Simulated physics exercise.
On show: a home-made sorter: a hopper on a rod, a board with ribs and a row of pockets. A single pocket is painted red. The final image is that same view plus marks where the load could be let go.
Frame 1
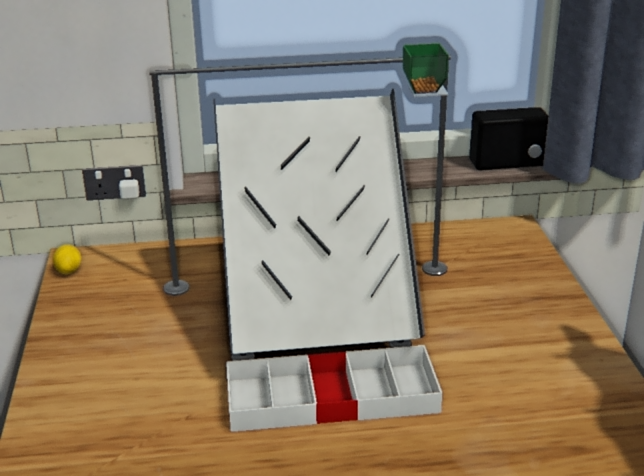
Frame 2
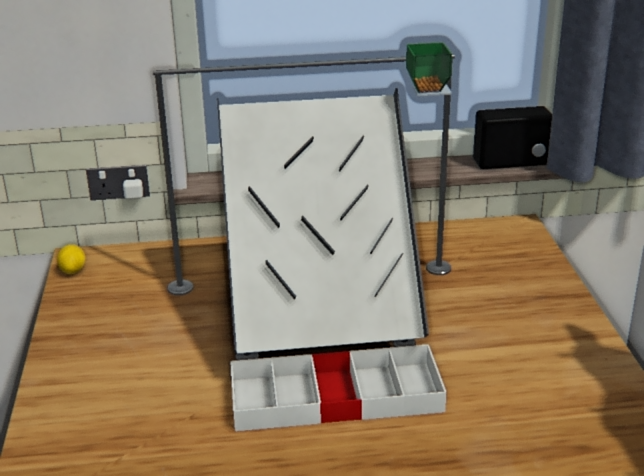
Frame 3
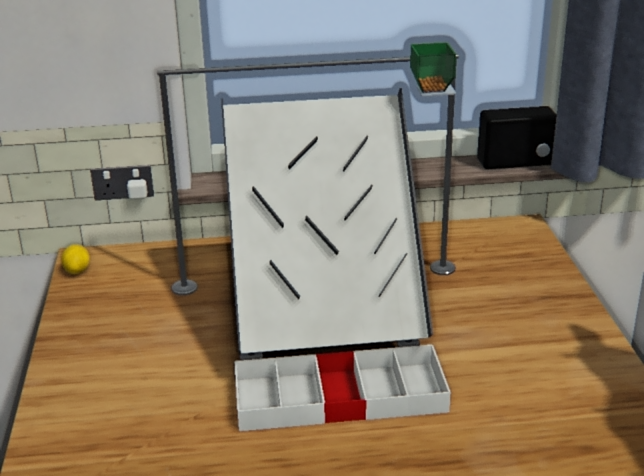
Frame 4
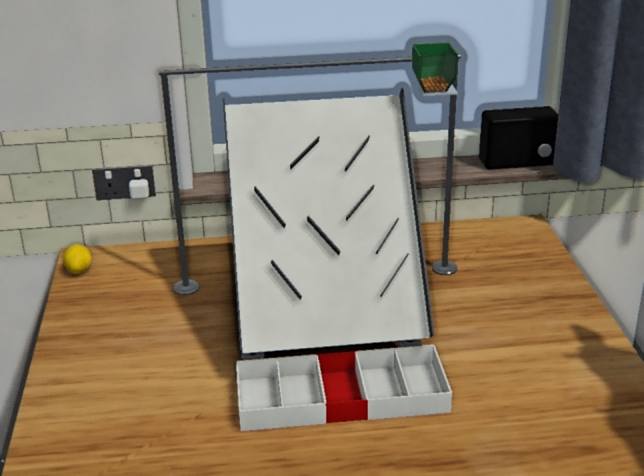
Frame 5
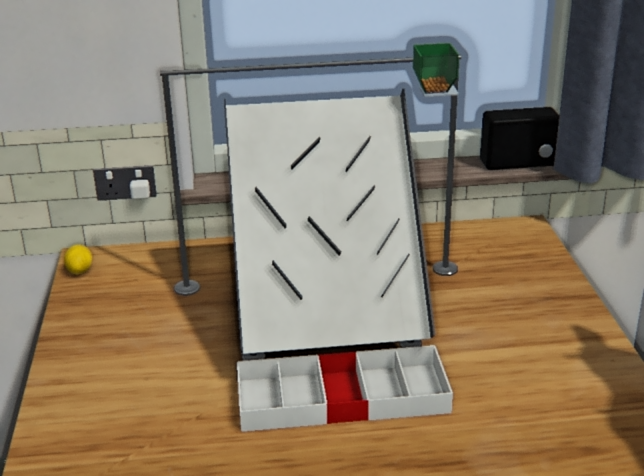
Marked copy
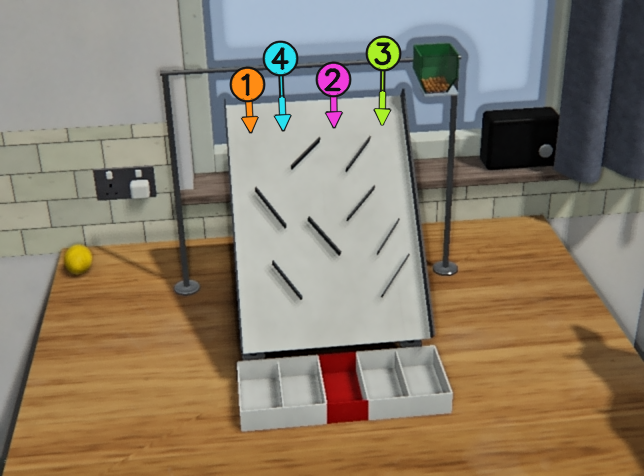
A wooden worktop by a tiled wall and a window is seen from the front and slightly above. A white tilted board with dark slanting ribs stands behind five pockets, the middle one red and the others white, with a green hopper of orange-brown bits on a rod at upper right and a yellow ball at left. Nothing on the worktop moves; only the view shifts very slightly, easing everything rightward.
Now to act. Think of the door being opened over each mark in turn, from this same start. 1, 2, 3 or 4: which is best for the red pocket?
Mark 4.
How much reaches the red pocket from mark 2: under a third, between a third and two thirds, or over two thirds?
Mark 2 gives under a third.
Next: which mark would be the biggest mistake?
2 it is.
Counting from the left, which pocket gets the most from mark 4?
The third from the left.
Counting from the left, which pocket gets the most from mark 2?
It is the fourth one.
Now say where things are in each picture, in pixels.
In the first picture, hopper at (424, 86), roasted chickpeas, door shut.
In the second picture, ribs (285, 165) to (313, 136), (340, 167) to (364, 135), (249, 186) to (279, 224).
In the third picture, ribs (346, 217) to (372, 185), (306, 216) to (339, 252), (376, 251) to (397, 218).
In the fourth picture, ribs (272, 260) to (301, 296), (382, 294) to (409, 253).
In the fifth picture, red pocket at (347, 410), number 3 of 5 from the left.
On the marked copy, mark 1 meets the board at (250, 126); mark 2 meets the board at (334, 121); mark 3 meets the board at (382, 118); mark 4 meets the board at (283, 124).
With 1, about a third in the red pocket, about two thirds in other pockets.
With 2, a small part in the red pocket, nearly all in other pockets.
With 3, about half in the red pocket, about half in other pockets, a stray few held on the board.
With 4, most in the red pocket, about a quarter in other pockets.
